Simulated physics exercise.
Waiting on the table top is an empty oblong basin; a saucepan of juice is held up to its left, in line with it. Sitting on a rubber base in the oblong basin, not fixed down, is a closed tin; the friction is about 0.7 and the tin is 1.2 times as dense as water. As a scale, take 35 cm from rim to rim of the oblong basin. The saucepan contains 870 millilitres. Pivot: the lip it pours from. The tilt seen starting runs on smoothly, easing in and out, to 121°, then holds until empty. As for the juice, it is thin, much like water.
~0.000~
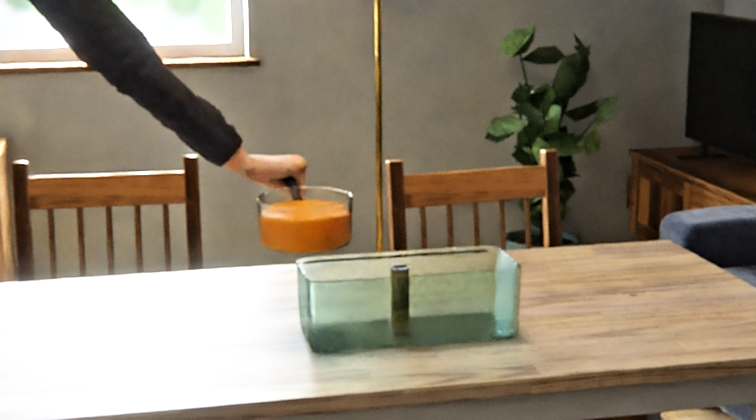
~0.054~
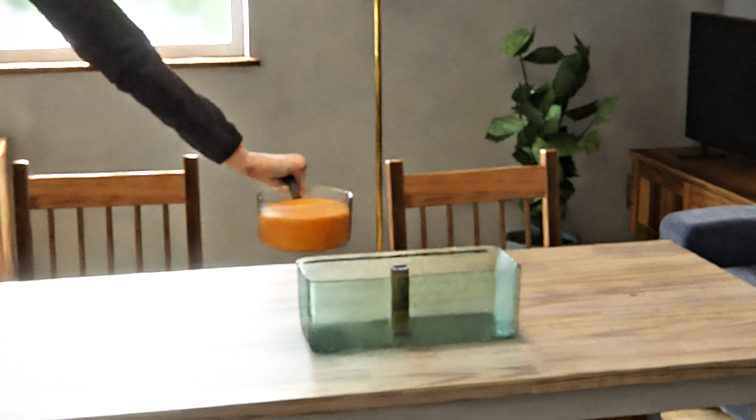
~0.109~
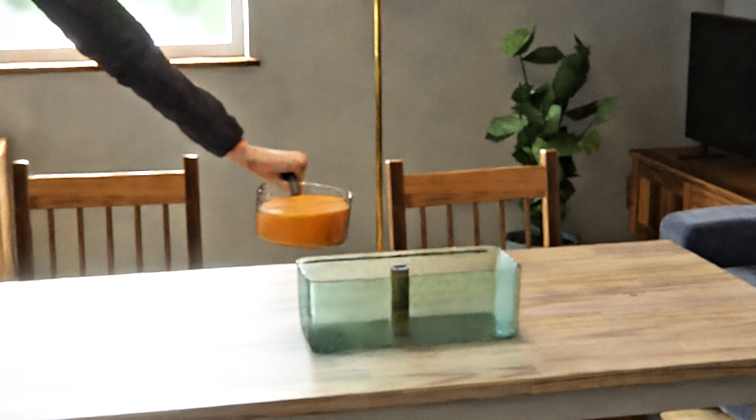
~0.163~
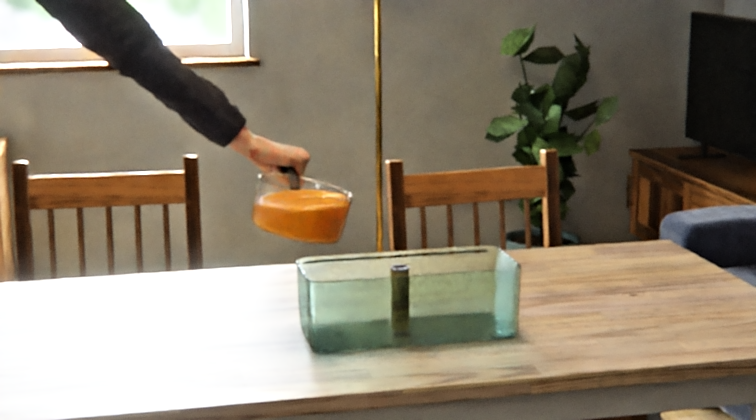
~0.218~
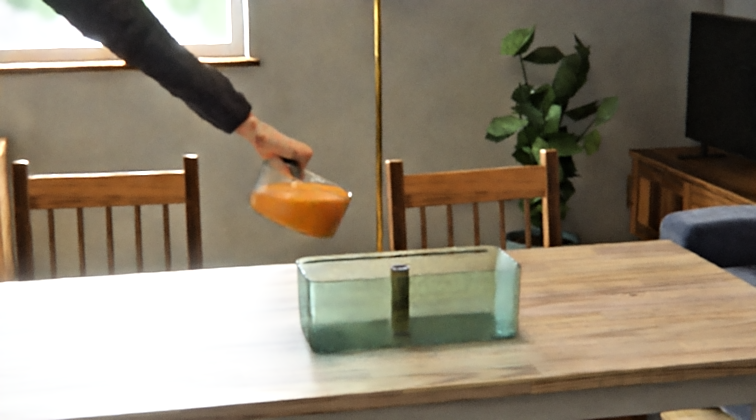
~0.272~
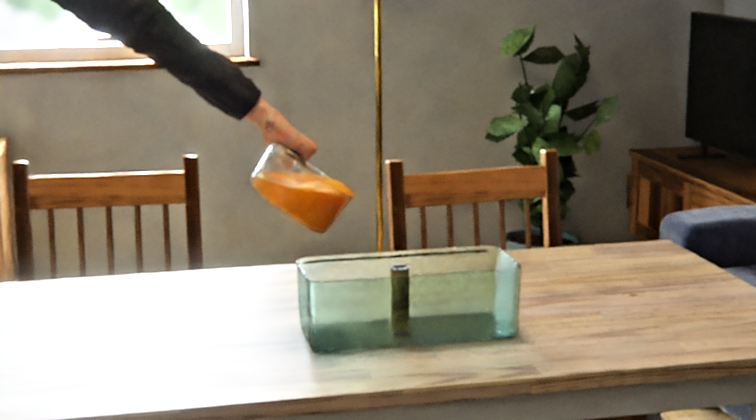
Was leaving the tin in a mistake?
No, it keeps its footing.
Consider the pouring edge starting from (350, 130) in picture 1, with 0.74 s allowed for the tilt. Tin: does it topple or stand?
Then the tin comes down.
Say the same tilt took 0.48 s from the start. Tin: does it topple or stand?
The tin would stay balanced.
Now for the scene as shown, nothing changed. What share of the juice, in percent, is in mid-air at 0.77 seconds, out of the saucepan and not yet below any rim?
9 in a hundred, give or take.
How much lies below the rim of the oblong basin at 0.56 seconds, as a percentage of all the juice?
Around 12 percent.
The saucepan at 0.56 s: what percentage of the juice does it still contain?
Some 28 per cent.
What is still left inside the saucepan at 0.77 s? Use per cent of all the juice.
I'd say some 1 per cent remains.
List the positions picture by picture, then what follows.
In the first frame, tilt 0°; pouring edge (351, 196); surface from (260, 212) to (349, 207); the oblong basin's rim runs from (302, 271) to (509, 258); the tin's top is at (400, 270).
In the second frame, tilt 2°; pouring edge (351, 196); surface from (260, 211) to (348, 205).
In the third frame, tilt 6°; pouring edge (351, 196); surface from (258, 209) to (348, 201).
In the fourth frame, tilt 14°; pouring edge (350, 196); surface from (256, 202) to (348, 196).
In the fifth frame, tilt 24°; pouring edge (350, 196); surface from (253, 190) to (349, 191).
In the sixth frame, tilt 36°; pouring edge (350, 196); surface from (254, 176) to (346, 188); 2 per cent is over the edge.
Then, 0.56 s in, the tilt is 105° and 27 per cent is still to pour; the tin stands where it began.
Then, 0.77 s in, the tilt is 121° and 1 per cent is still to pour; the tin stands where it began.
Then, 1.00 s in, the tilt is 121° and 0 per cent is still to pour; the tin stands where it began.
Then, 1.24 s in, the tilt is 121° and 0 per cent is still to pour; the tin stands where it began.
Finally, the tin stands where it began.
